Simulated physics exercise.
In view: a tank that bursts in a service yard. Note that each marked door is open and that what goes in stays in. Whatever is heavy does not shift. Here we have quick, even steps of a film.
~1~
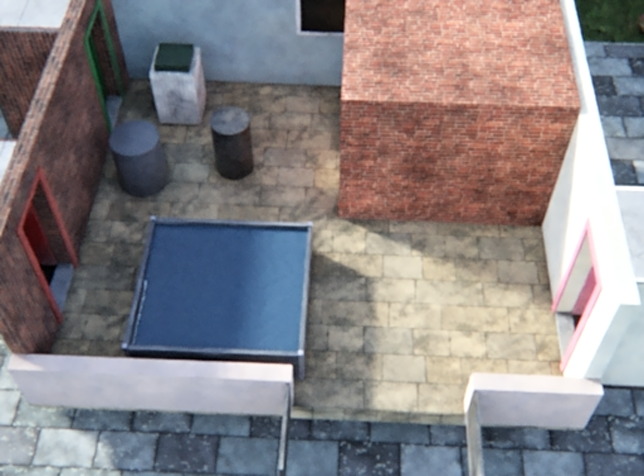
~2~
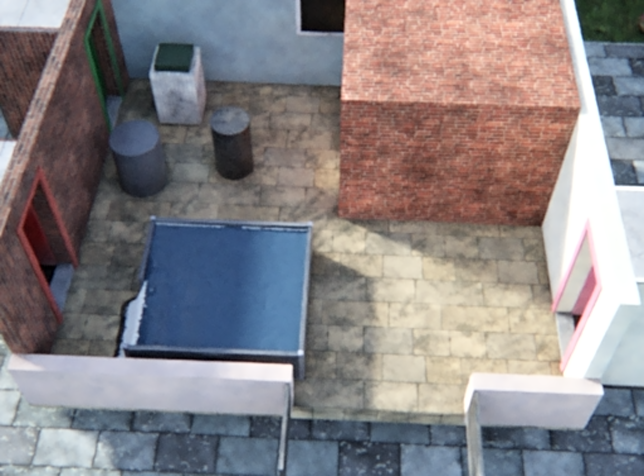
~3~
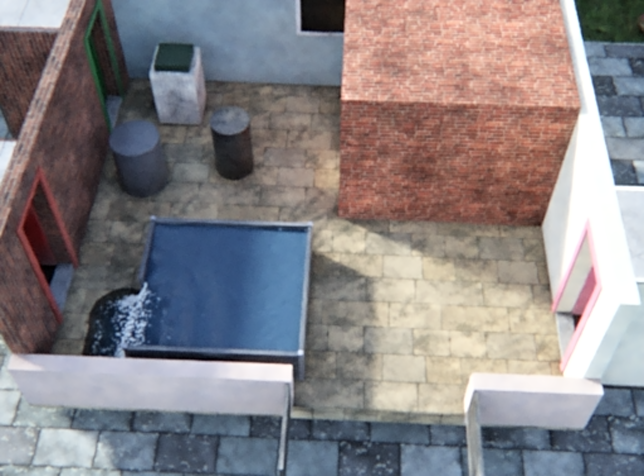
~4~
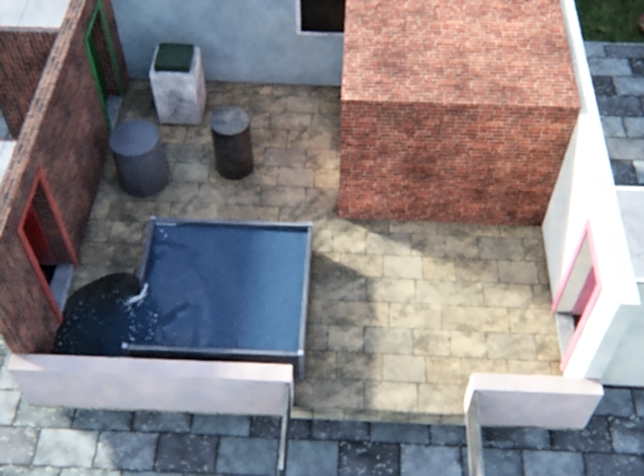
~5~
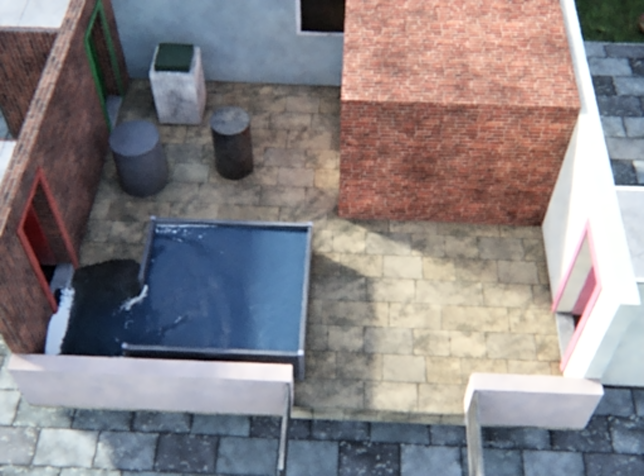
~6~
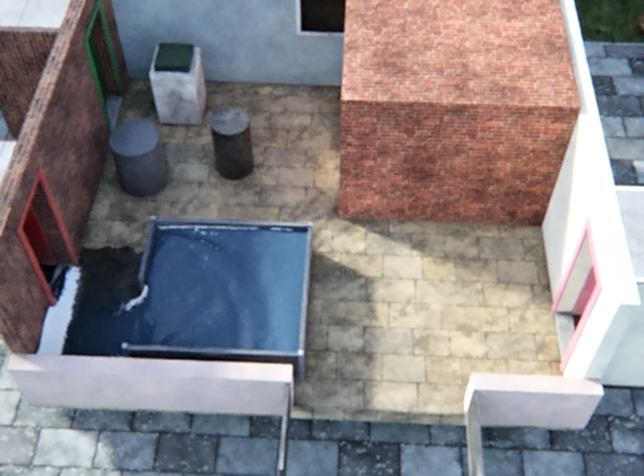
In a walled yard with brick and pale walls, water burst from the left side of an open blue tank, then spread in a dark pool across the paving to the wall with the red-framed doorway.
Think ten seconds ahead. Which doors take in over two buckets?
One by one: The pink door keeps to the limit; the red door goes over the limit; the green door keeps to the limit.
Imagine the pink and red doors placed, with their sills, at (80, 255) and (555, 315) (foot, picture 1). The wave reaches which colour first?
Answer: The pink one.
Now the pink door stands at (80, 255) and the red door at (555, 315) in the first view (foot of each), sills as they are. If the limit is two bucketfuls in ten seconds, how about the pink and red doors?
As I see it, the pink door overshoots the mark while the red door remains within bounds.
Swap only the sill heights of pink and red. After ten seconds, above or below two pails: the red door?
Observation: Red door surpasses it.
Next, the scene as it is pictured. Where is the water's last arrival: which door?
That would be the pink one.
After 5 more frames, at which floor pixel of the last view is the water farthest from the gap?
I'd go with roughly (99, 188).
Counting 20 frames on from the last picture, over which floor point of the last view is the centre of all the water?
Roughly (187, 285) in the last picture.
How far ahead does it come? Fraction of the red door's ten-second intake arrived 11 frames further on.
Approximately 40 per cent.
A moment on, water covers 10 % of the floor; the pink door not reached, the red door over two buckets in, the green door not reached.
Next, water covers 20 % of the floor; the pink door not reached, the red door far over two buckets in, the green door not reached.
Then, water covers 45 % of the floor; the pink door not reached, the red door far over two buckets in, the green door wet at the sill, nothing in.
Later, water covers 70 % of the floor; the pink door wet at the sill, nothing in, the red door far over two buckets in, the green door wet at the sill, nothing in.
In the end, water covers 95 % of the floor; the pink door wet at the sill, nothing in, the red door far over two buckets in, the green door wet at the sill, nothing in.
